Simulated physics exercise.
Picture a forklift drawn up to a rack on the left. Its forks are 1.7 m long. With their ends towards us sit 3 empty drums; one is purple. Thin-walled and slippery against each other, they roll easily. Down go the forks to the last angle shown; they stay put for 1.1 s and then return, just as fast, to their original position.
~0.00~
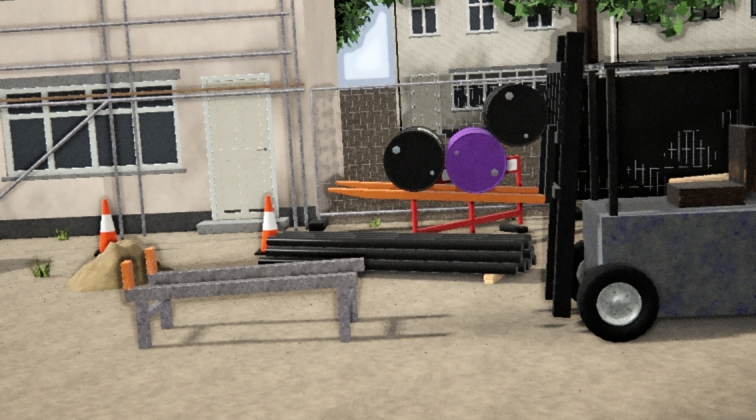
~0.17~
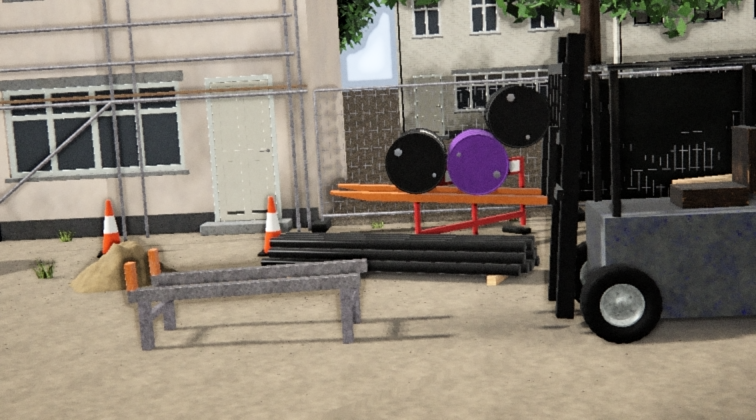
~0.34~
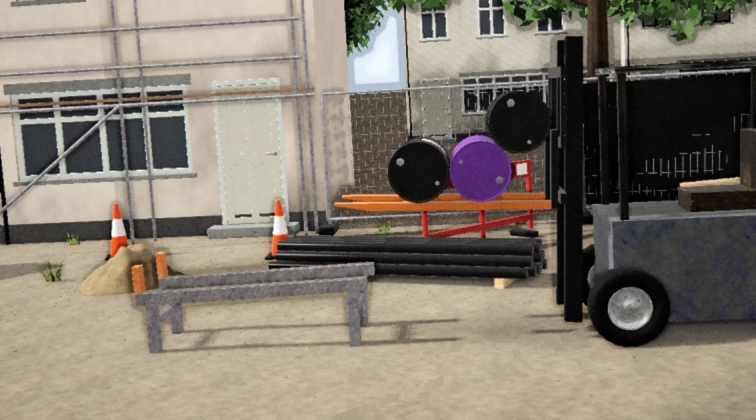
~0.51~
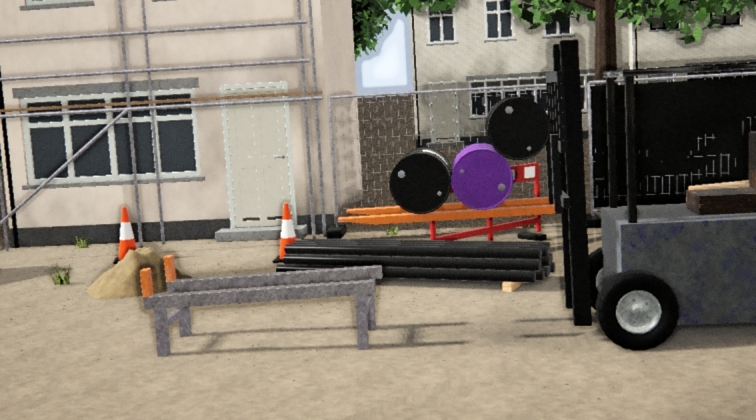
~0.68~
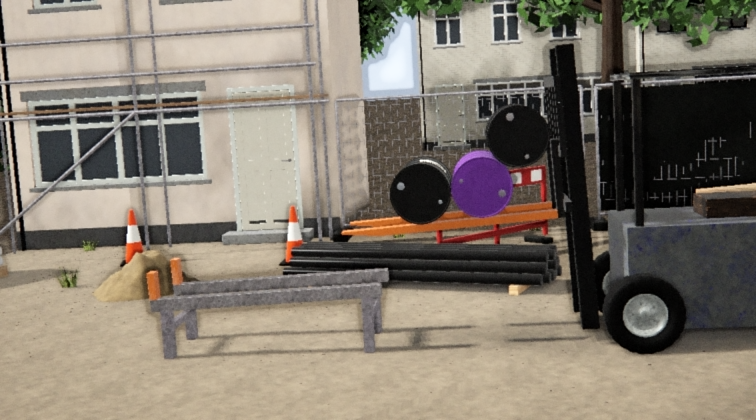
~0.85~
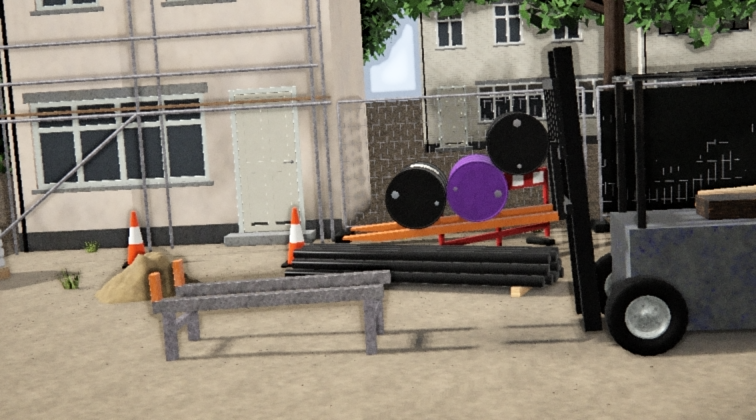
On a building site beside a scaffolded house, a forklift at the right holds three drums, two black and one purple, with one black drum perched highest against its mast. The mast gradually leans forward and the drums sink slightly with it, still grouped together, as the view shifts a little.
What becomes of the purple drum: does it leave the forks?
It comes off the forks.
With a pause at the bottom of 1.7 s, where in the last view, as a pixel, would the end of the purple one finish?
I'd put it somewhere around (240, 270).
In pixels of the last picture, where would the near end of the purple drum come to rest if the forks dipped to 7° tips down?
I'd put it somewhere near (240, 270).
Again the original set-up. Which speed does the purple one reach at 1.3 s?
0.5 m/s, give or take.
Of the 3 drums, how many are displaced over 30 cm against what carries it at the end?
Altogether it comes to 3.
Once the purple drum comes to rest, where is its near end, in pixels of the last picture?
(242, 266).
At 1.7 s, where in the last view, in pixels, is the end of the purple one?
Roughly at (423, 199) in the last picture.
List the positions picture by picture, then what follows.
The first frame shows purple (476, 163); forks 4° tips up; tips at (332, 190); 2 of the 3 lie directly on the forks.
The second frame shows purple (478, 165); forks 4° tips up.
The third frame shows purple (481, 172); forks 2° tips up.
The fourth frame shows purple (482, 180); forks 1° tips down; tips at (343, 219).
The fifth frame shows purple (482, 188); forks 3° tips down.
The sixth frame shows purple (477, 192); forks 4° tips down; tips at (347, 238).
Then, 1.3 s in, purple is on the forks, 90 cm from the tips, rolling left; 0 off the forks so far.
Then, 1.7 s in, purple is on the forks, 70 cm from the tips, rolling left; 0 off the forks so far.
Then, 2.2 s in, purple is on the forks, 30 cm from the tips, rolling left; 1 off the forks so far.
Then, 2.7 s in, purple is on the rack, 160 cm from the rack's far end, rolling left; 2 off the forks so far.
In the end (5.0 s), purple is on the rack, 80 cm from the rack's far end; 2 off the forks so far.
